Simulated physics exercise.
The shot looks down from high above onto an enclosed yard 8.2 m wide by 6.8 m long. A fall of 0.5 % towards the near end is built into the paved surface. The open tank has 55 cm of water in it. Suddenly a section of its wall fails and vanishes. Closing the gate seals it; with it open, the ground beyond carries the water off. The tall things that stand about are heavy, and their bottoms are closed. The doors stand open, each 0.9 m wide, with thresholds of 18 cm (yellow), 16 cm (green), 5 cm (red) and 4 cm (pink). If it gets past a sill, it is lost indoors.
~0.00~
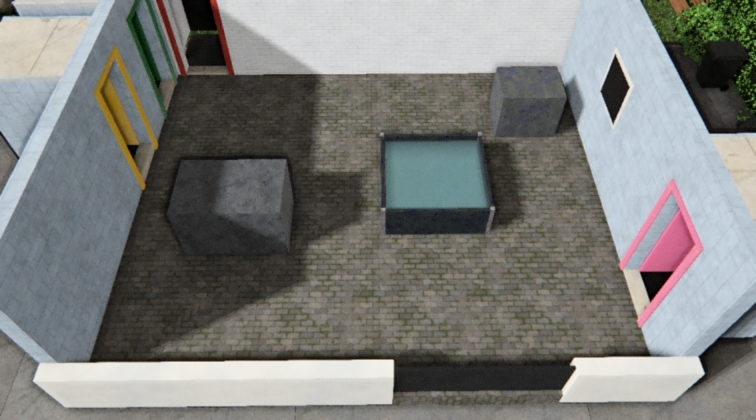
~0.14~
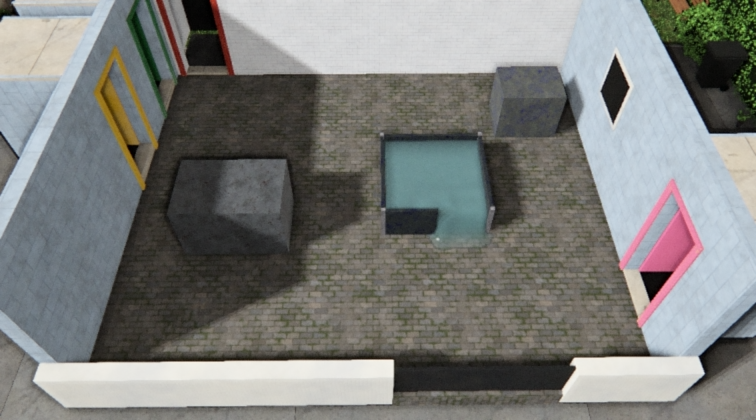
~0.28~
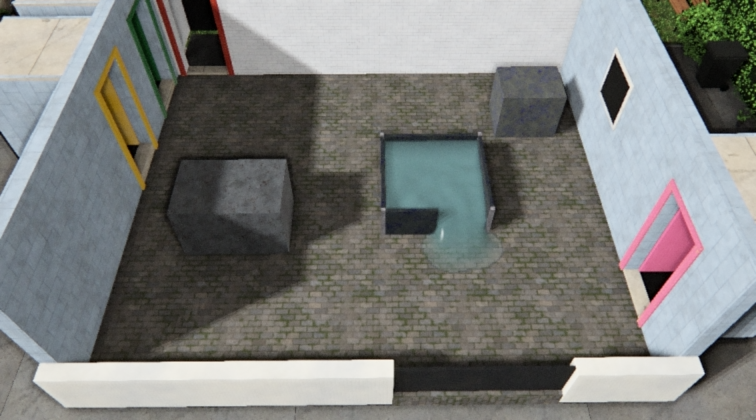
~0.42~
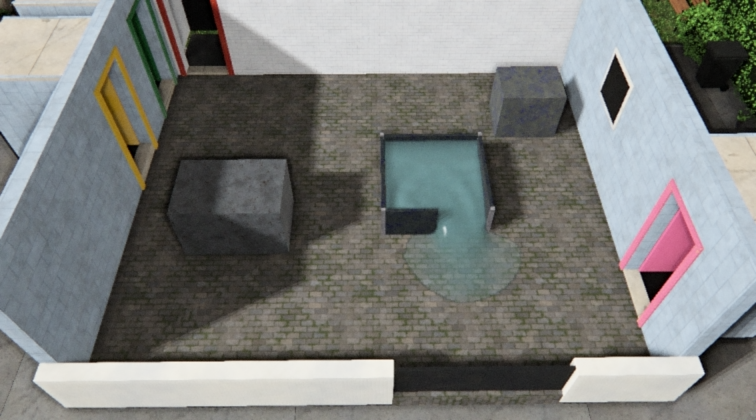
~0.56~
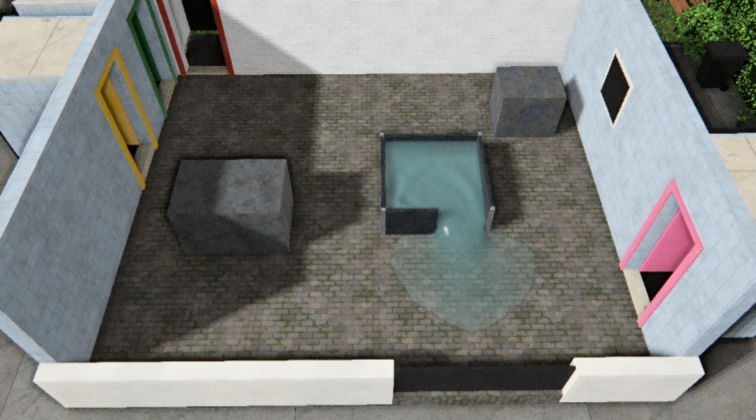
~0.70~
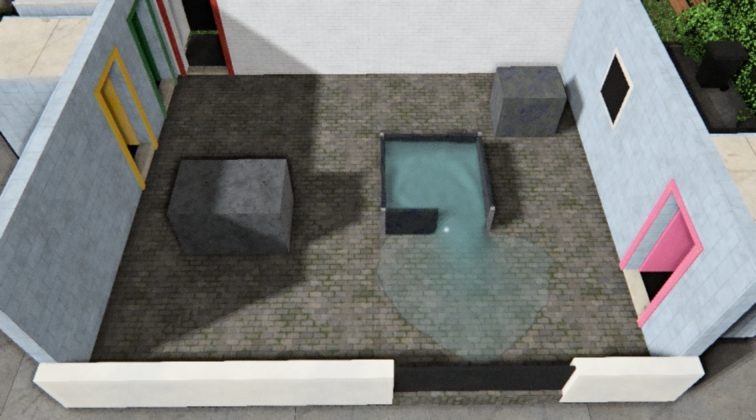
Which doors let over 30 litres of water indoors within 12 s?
Result: At the yellow door the water let in will remain short of the limit; at the green door the water let in will remain short of the limit; at the red door the water let in will remain short of the limit; at the pink door the water let in will surpass the limit.
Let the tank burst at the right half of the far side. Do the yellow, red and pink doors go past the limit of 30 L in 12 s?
Compared with the limit, yellow is lower, red is lower and pink is lower.
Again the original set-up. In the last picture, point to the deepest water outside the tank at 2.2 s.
In the final picture, near (652, 378).
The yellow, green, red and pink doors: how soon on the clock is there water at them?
Yellow 7.0 s, green 11.0 s, red not within the 12 s, pink 1.8 s.
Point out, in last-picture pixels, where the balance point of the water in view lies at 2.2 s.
Balance point at about (461, 257).
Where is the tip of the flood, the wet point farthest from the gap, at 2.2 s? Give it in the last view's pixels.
That lands around (261, 382) in the last picture.
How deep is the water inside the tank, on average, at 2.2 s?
The mean depth is some 29 cm.
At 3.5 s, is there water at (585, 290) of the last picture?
Soaked.
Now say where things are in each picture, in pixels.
The first frame shows the open tank at (434, 174) is whole and still, 55 cm deep.
In the second frame, the front is at (487, 238), 0.5 m from the gap at (461, 225); 0.2 m2 of floor is under water; 55 cm left at the back of the open tank.
In the third frame, water pours out at (461, 226) and has run 0.8 m, to (444, 266); typically 9 cm deep outside, 55 cm at the open tank's back.
In the fourth frame, the front is at (462, 298), 1.3 m from the gap at (461, 226); 1.6 m2 of floor is under water; 55 cm left at the back of the open tank.
In the fifth frame, the front is at (485, 322), 1.7 m from the gap at (461, 226); 2.5 m2 of floor is under water; 51 cm left at the back of the open tank.
In the sixth frame, water pours out at (461, 225) and has run 2.3 m, to (485, 356); typically 4 cm deep outside, 47 cm at the open tank's back.
After 1.4 s water covers 15 % of the floor and is deepest (31 cm) near (469, 235); yellow door not reached, green door not reached, red door not reached, pink door not reached.
After 2.2 s water covers 20 % of the floor and is deepest (34 cm) near (652, 378); yellow door not reached, green door not reached, red door not reached, pink door 6 cm at the sill, 1 L in.
After 3.5 s water covers 30 % of the floor and is deepest (20 cm) near (639, 378); yellow door not reached, green door not reached, red door not reached, pink door 8 cm at the sill, 14 L in.
After 7.0 s water covers 55 % of the floor and is deepest (10 cm) near (526, 379); yellow door 1 cm at the sill, 0 L in, green door not reached, red door not reached, pink door 7 cm at the sill, 54 L in.
After 12.0 s water covers 70 % of the floor and is deepest (6 cm) near (147, 383); yellow door 2 cm at the sill, 0 L in, green door 2 cm at the sill, 0 L in, red door not reached, pink door 5 cm at the sill, 70 L in.
